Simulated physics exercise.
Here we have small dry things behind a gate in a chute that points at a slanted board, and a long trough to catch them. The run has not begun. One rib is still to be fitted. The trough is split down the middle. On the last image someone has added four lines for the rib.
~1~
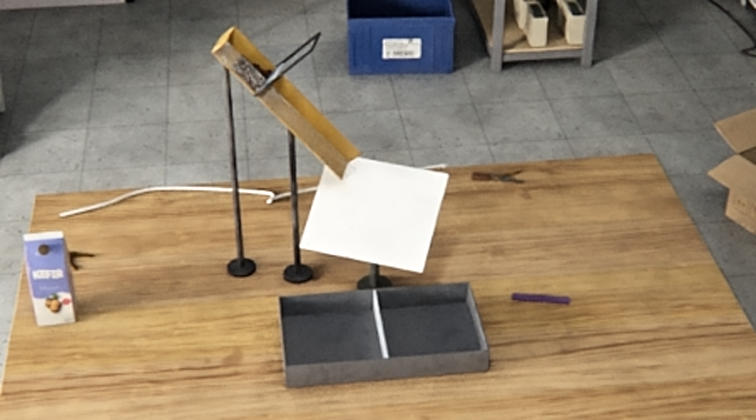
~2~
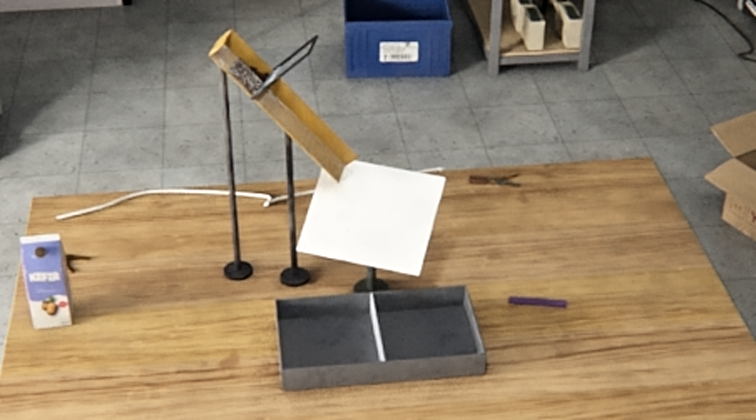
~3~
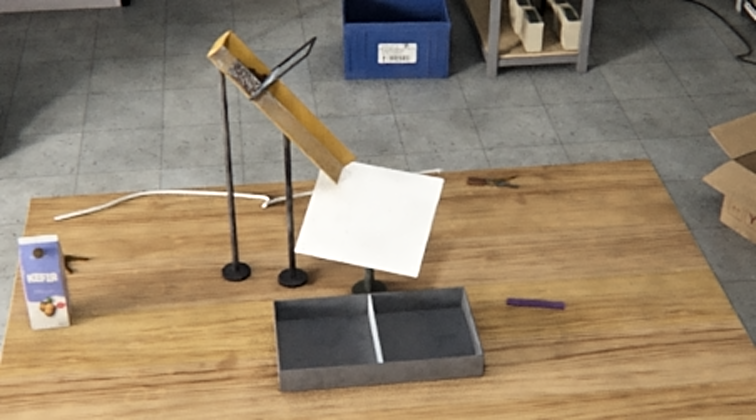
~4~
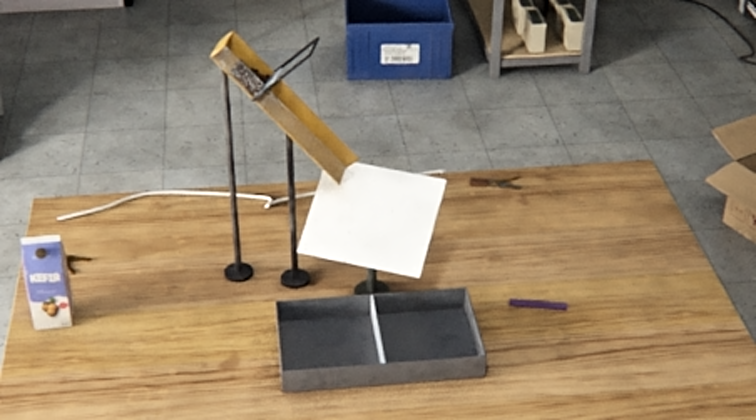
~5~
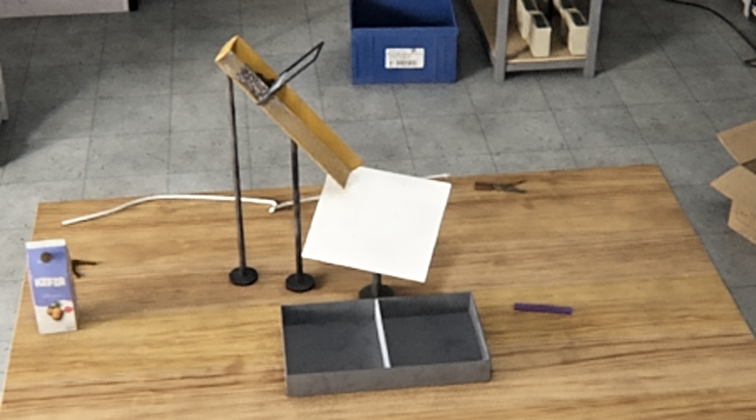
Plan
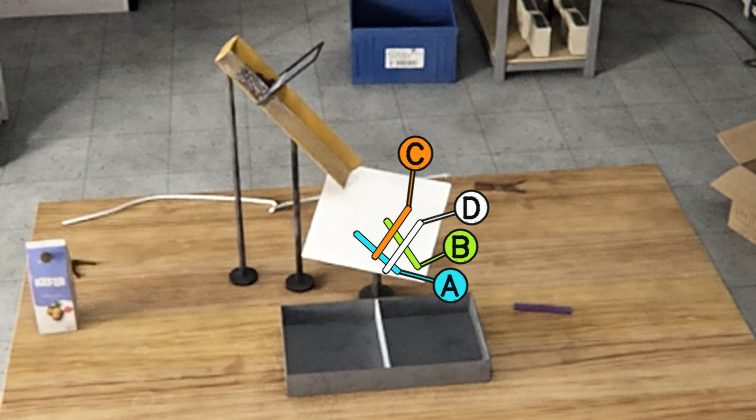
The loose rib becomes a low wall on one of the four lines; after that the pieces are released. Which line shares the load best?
I would pick line B.
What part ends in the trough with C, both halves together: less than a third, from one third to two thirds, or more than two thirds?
Line C gives more than two thirds.
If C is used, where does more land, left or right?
More lands on the left.
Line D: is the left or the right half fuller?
The left half.
On the marked copy, line A from (356, 234) to (397, 271); line B from (386, 221) to (417, 266); line C from (408, 208) to (375, 256); line D from (420, 222) to (385, 270).
If A is chosen, of what is caught, a stray few in the left half, nearly all in the right.
If B is chosen, of what is caught, about half in the left half, about half in the right.
If C is chosen, of what is caught, nearly all in the left half, a stray few in the right.
If D is chosen, of what is caught, nearly all in the left half, a small part in the right.
